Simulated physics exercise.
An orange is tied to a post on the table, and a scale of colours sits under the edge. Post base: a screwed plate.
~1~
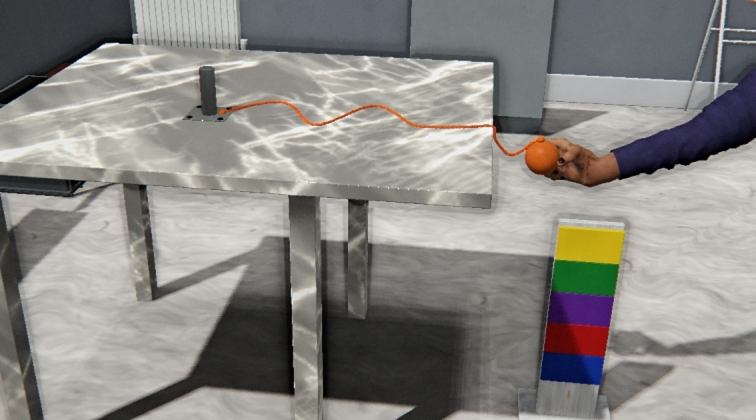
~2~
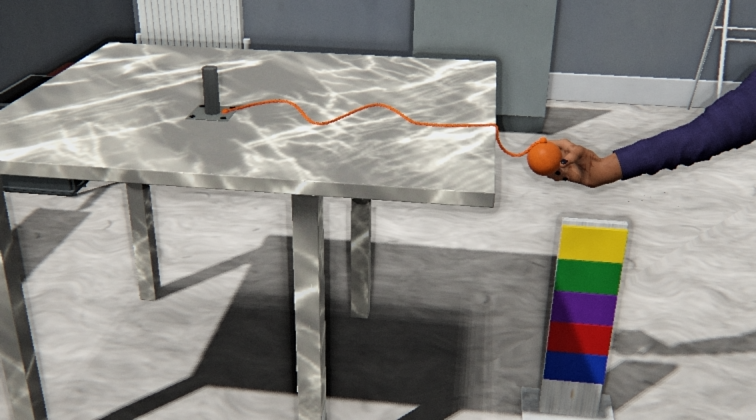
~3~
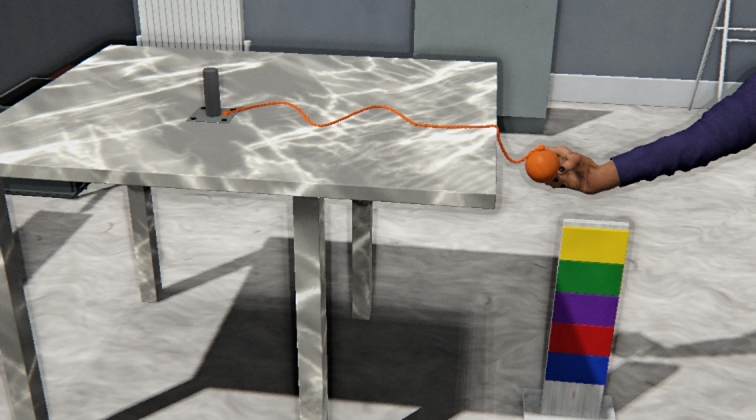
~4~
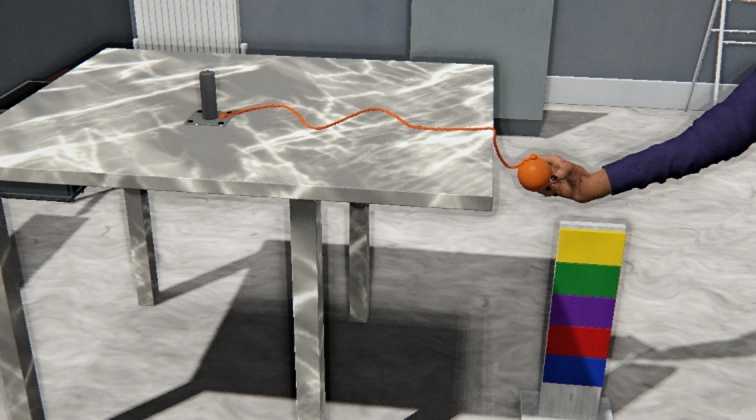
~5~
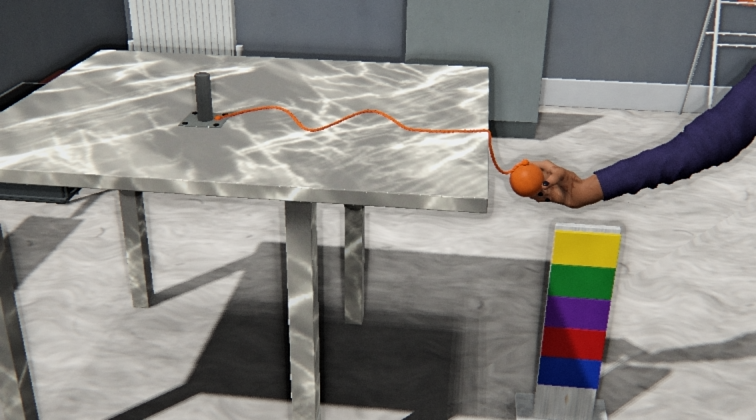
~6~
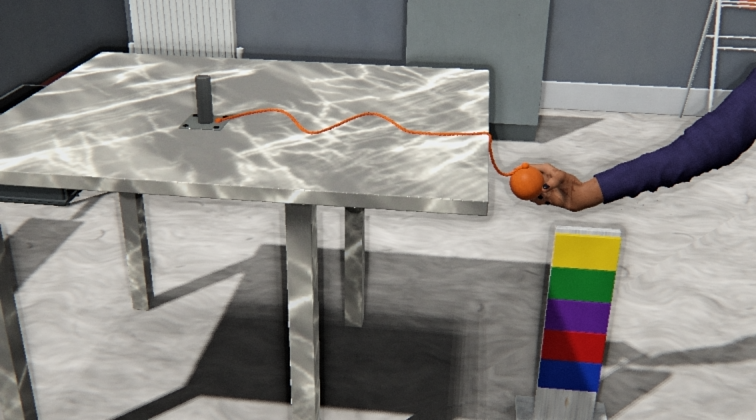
A hand held an orange tied by a wavy orange lace to a post on the table, and slowly lowered it slightly beside the table's right edge, above a standing strip of coloured bands.
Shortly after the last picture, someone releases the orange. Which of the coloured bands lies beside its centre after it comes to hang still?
The purple band lies beside it.
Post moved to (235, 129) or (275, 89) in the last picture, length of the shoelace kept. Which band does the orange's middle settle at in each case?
Try one - red; try two - red.
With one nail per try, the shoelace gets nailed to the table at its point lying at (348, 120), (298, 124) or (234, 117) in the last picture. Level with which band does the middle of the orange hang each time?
Taking the three tries in turn, you'd get yellow, green and purple.
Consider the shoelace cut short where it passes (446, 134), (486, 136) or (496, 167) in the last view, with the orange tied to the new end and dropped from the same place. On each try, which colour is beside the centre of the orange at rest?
Higher than all five; yellow; green.
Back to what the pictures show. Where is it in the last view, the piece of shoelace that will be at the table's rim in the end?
That spot lies near (393, 123).
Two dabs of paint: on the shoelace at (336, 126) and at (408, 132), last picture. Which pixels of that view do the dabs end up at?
(400, 127) and (488, 162).
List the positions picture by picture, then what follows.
In the first frame, orange (542, 157); yellow (590, 246); green (585, 279); purple (581, 310); red (576, 340); blue (572, 369).
In the second frame, orange (545, 158); shoelace through (257, 104) (305, 116) (356, 111) (405, 118) (481, 126).
In the third frame, orange (543, 165).
In the fourth frame, orange (535, 174); shoelace through (254, 109) (303, 121) (354, 115) (403, 122) (478, 129).
In the fifth frame, orange (527, 180).
In the sixth frame, orange (527, 183); shoelace through (250, 113) (298, 125) (349, 120) (399, 126) (474, 134).
A little later, orange near (512, 304); level with purple.
Next, orange near (454, 299); level with purple.
Later still, orange near (488, 310); level with purple.
When it is over, orange near (476, 310); level with purple. At purple.
